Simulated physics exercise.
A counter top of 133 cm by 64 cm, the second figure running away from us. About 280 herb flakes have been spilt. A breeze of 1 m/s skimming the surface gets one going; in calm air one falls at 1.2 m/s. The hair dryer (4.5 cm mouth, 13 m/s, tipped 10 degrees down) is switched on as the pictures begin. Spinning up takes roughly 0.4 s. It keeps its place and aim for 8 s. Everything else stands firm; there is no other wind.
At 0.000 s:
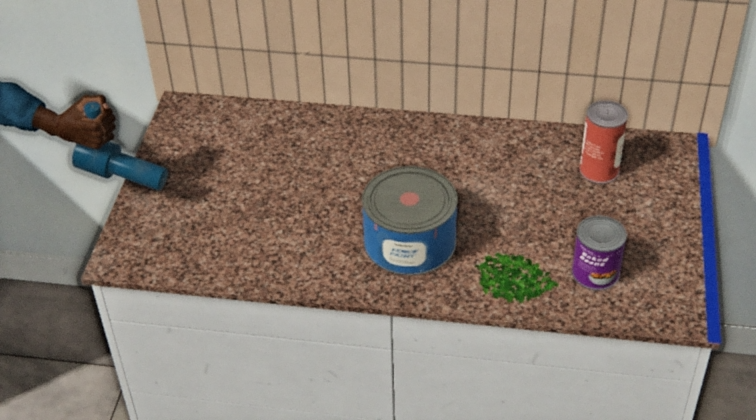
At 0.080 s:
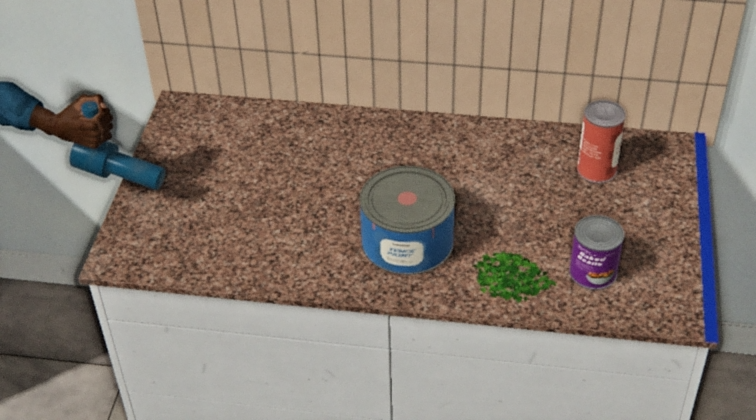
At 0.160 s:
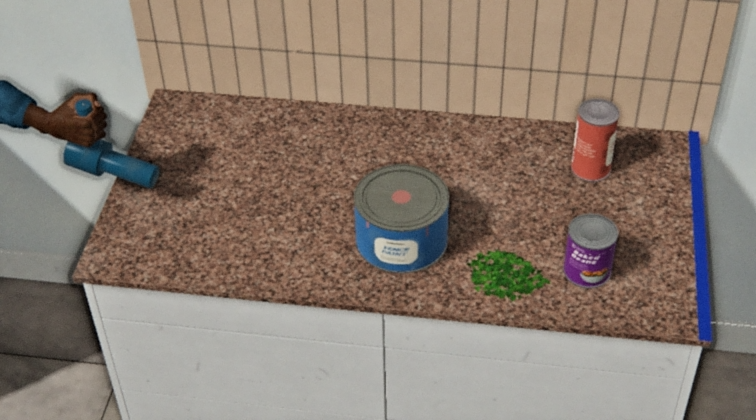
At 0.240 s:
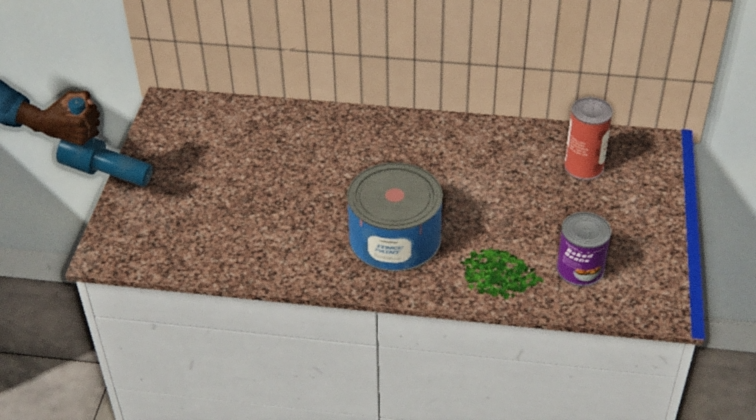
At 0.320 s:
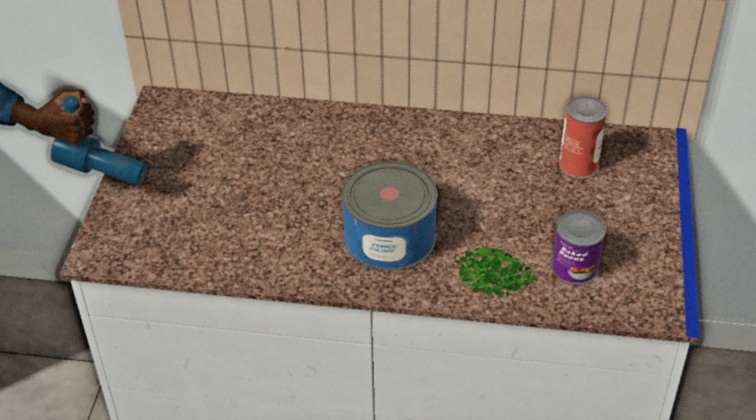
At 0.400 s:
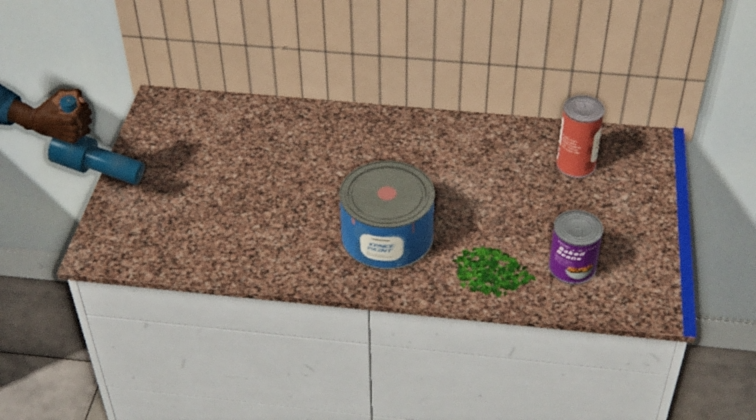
At first, a hand at the left holds a blue hair dryer angled over a speckled counter, facing a large blue tin, a heap of green herb flakes and two smaller tins. Then the view drifts slightly, shifting everything gently leftward together, while the flakes and tins stay still on the counter.
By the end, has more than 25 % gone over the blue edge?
More than a quarter over the blue edge: No.
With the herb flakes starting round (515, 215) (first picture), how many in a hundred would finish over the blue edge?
In that case some 0 per cent.
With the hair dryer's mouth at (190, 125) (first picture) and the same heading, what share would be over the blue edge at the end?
It would be near 0 %.
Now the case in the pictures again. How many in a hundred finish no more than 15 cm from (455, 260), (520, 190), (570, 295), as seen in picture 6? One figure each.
In turn about 70 %, 0 %, 30 %.
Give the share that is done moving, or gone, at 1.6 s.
About 15 %.
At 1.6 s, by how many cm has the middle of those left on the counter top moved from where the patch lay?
About 0 cm.
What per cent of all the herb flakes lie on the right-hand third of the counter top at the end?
About 60 %.
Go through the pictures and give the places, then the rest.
In the first frame, the middle of the herb flakes is near (513, 278), none has stirred yet and the mouth of the hair dryer is at (163, 180).
In the second frame, the middle of the herb flakes is near (511, 276), none has stirred yet and the blue edge is centred on (711, 229).
In the third frame, the middle of the herb flakes is near (505, 274), none has stirred yet, the top of a tin is at (593, 231) and the top of a large tin is at (401, 196).
In the fourth frame, the middle of the herb flakes is near (499, 273) and none has stirred yet.
In the fifth frame, the middle of the herb flakes is near (493, 271) and none has stirred yet.
In the sixth frame, the middle of the herb flakes is near (491, 271) and none has stirred yet.
After 1.6 s the count stands so, 0 % are over the blue edge; the middle of those still in play is near (491, 271).
After 2.6 s the count stands so, 0 % are over the blue edge; the middle of those still in play is near (491, 276).
After 4.4 s the count stands so, 0 % are over the blue edge; the middle of those still in play is near (494, 271).
After 8.0 s, at the end, 2 % are over the blue edge; the middle of those still in play is near (494, 270).
